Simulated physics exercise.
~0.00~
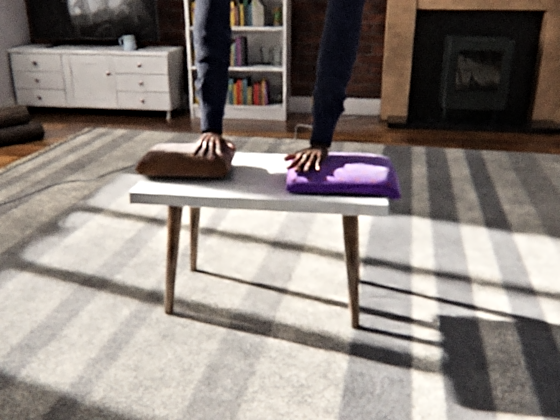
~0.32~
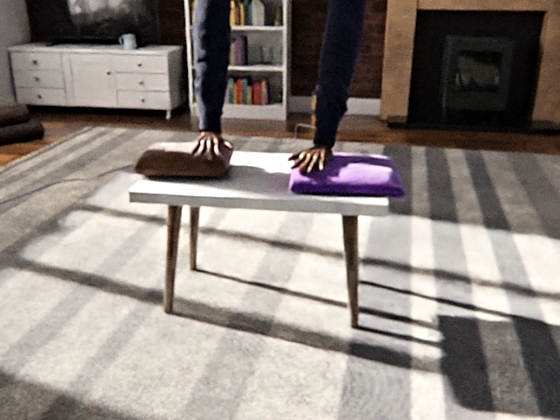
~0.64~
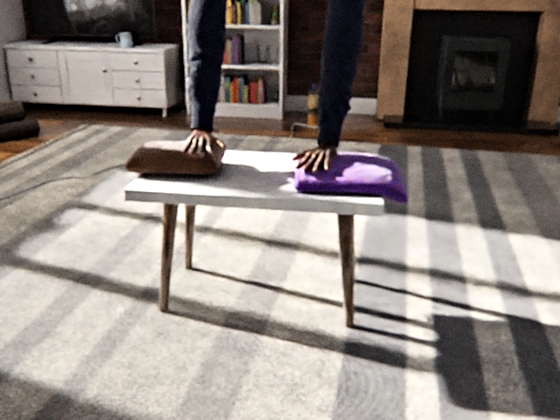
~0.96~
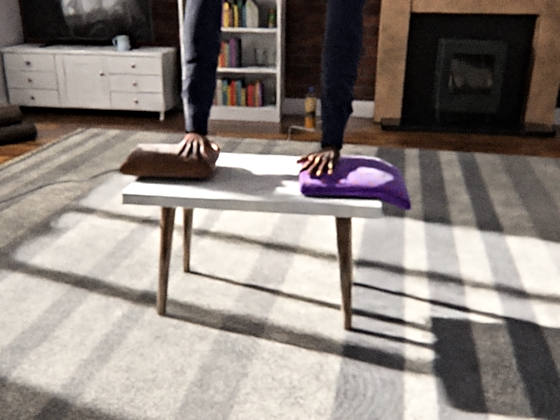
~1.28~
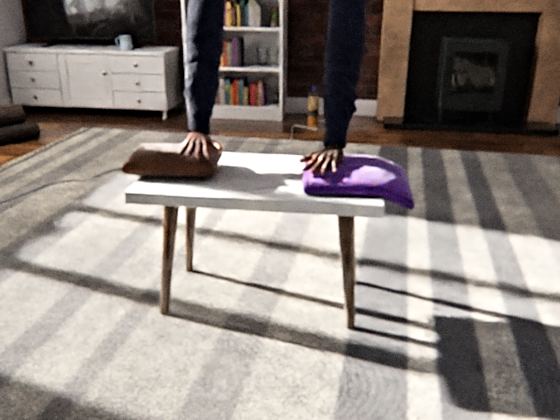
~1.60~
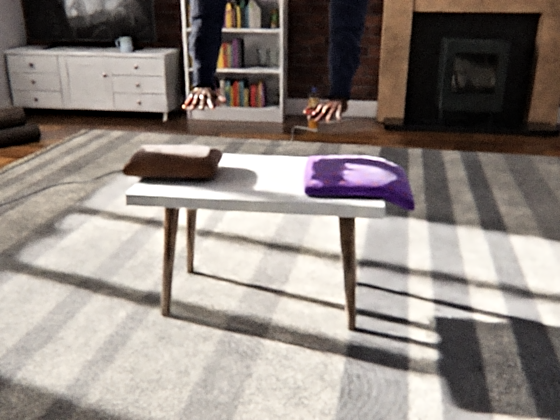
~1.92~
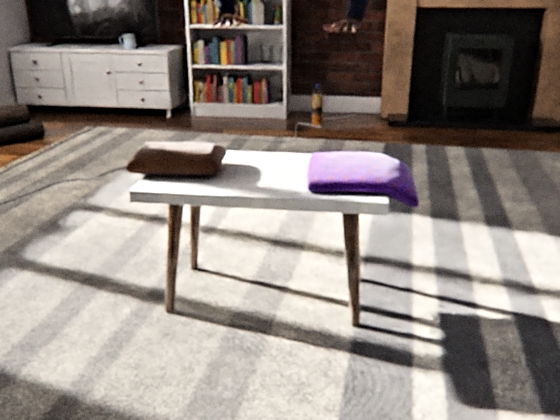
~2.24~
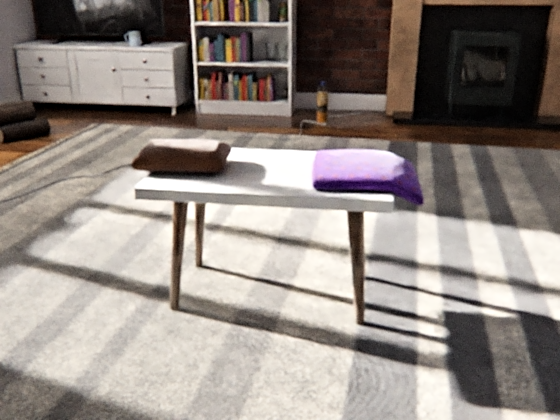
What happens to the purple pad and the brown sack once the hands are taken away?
Neither one falls. The brown sack and the purple pad both stay on top of the white table.
Hands nudge a purple pad rightward from a brown sack, then leave both on the table.
